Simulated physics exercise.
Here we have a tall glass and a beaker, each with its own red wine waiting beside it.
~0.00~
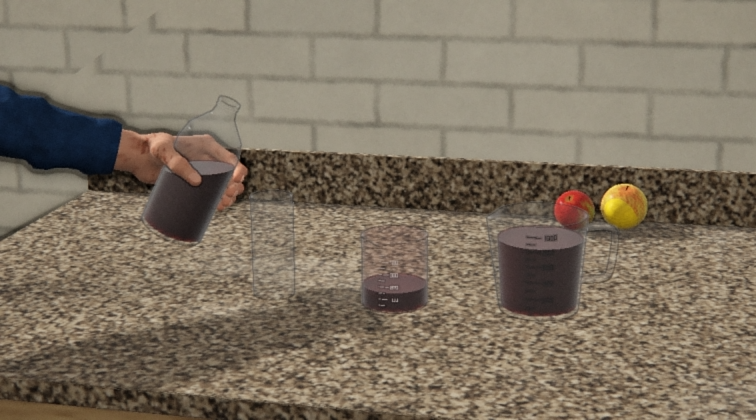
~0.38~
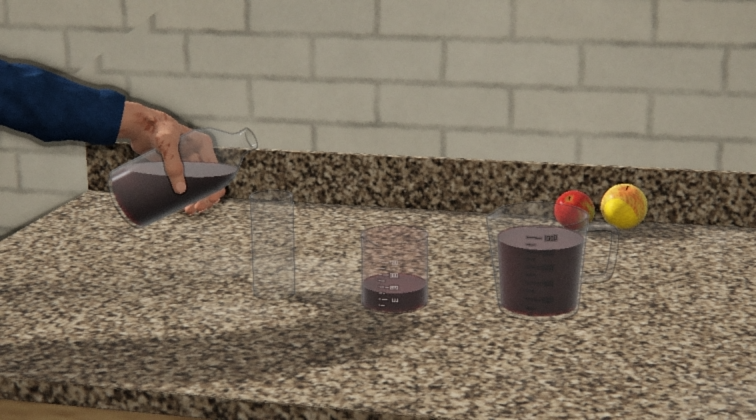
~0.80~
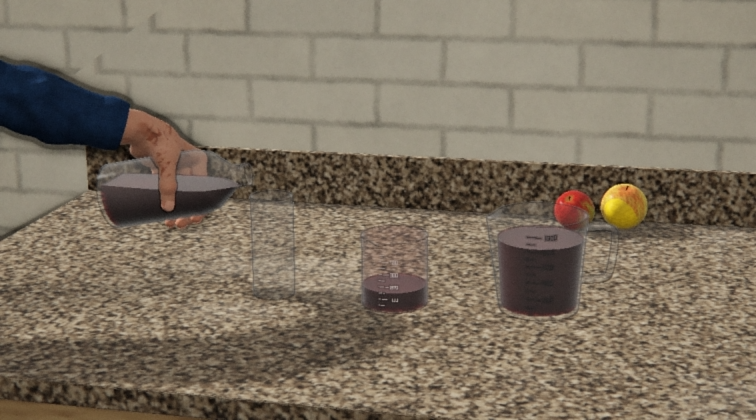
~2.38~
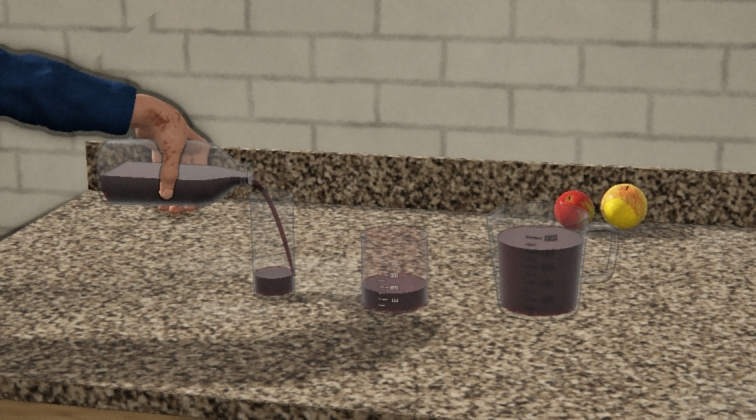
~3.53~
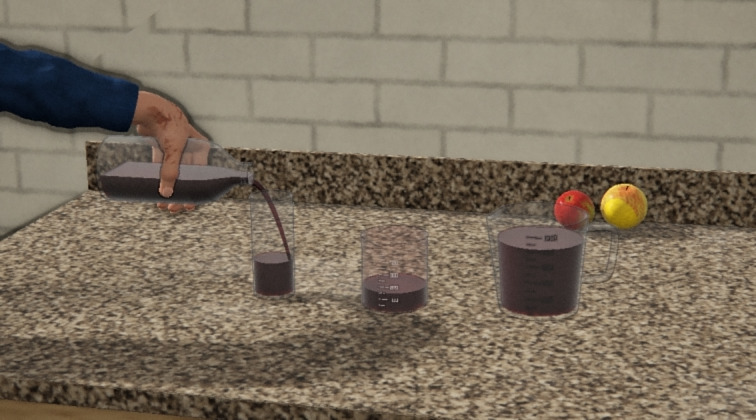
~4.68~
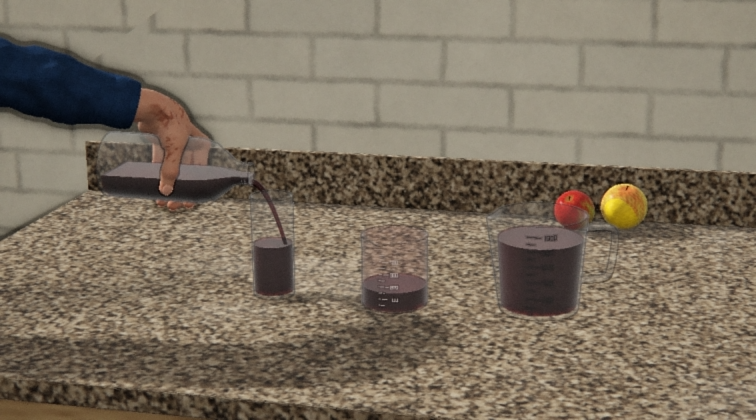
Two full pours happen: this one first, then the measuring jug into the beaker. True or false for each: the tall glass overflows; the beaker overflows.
Tall glass: True; beaker: True.
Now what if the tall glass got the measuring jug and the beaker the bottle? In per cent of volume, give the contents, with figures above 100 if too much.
Near 270 and 130 per cent.
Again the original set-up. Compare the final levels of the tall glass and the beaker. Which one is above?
The one on the left.
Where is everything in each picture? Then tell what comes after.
In the first picture, the bottle is on its way; bottle (201, 164) tipped 25° with all of its load; measuring jug (539, 259) about three quarters full; tall glass (273, 242) empty; beaker (395, 268) about a quarter full.
In the second picture, the red wine nears the lip; bottle (191, 168) tipped 65° with all of its load; tall glass (273, 242) empty.
In the third picture, the red wine nears the lip; bottle (182, 185) tipped 80° with all of its load; tall glass (273, 242) empty.
In the fourth picture, pouring; bottle (182, 173) tipped 90° with nearly all of its load; tall glass about a quarter full, surface at (274, 273).
In the fifth picture, pouring; bottle (182, 171) tipped 90° with about three quarters of its load; beaker (395, 268) about a quarter full.
In the sixth picture, pouring; bottle (182, 169) tipped 90° with about three quarters of its load; measuring jug about three quarters full, surface at (540, 238); tall glass about half full, surface at (273, 243); beaker about a quarter full, surface at (395, 283).
After 9.1 s, the tall glass is full to the brim and overflowed.
After 38.3 s, the tall glass is full to the brim and overflowed; the beaker is full to the brim and overflowed.
